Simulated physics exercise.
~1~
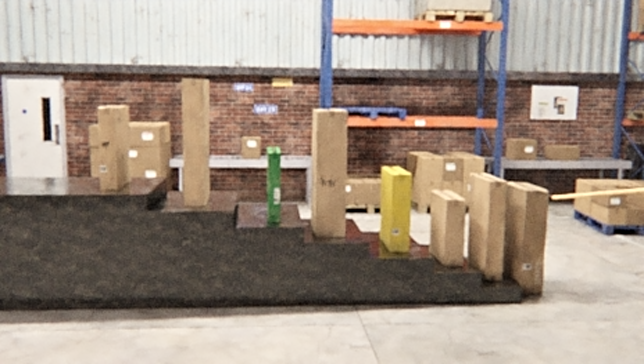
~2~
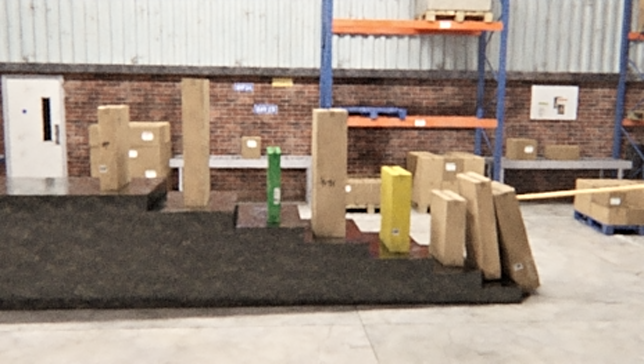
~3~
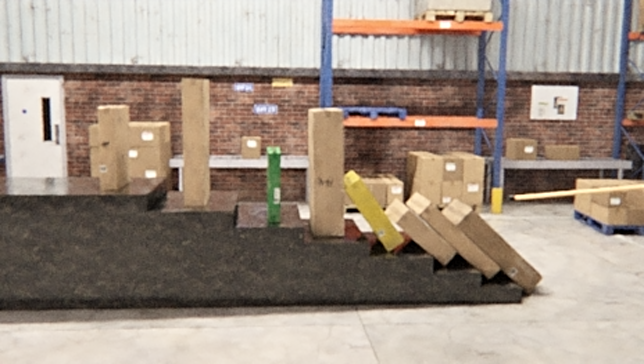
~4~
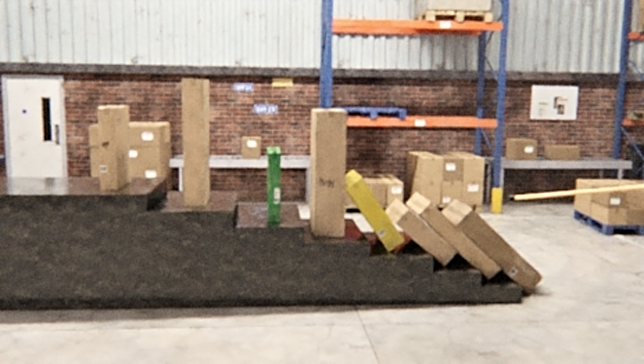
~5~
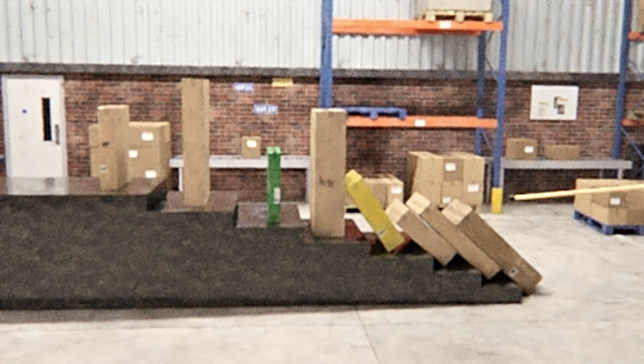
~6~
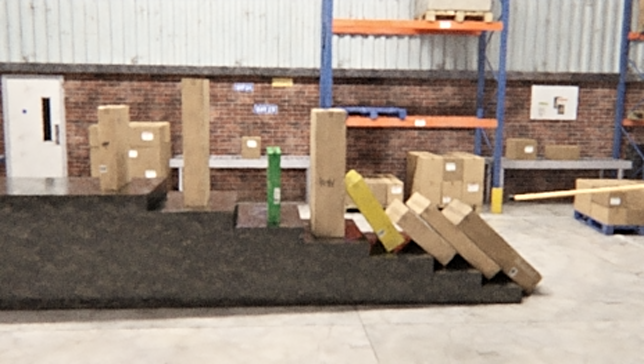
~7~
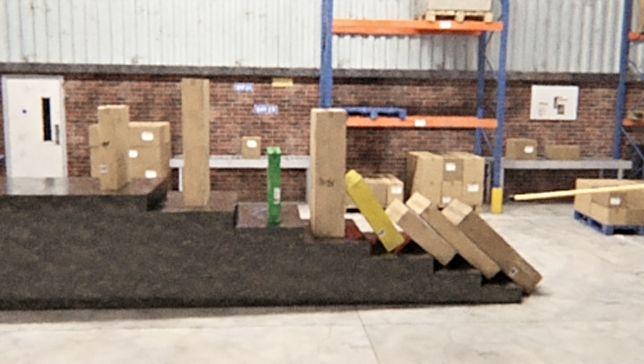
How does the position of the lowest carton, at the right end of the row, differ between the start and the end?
At the start it stands upright at the foot of the steps. By the end it is leaning over to the left, toward the steps.
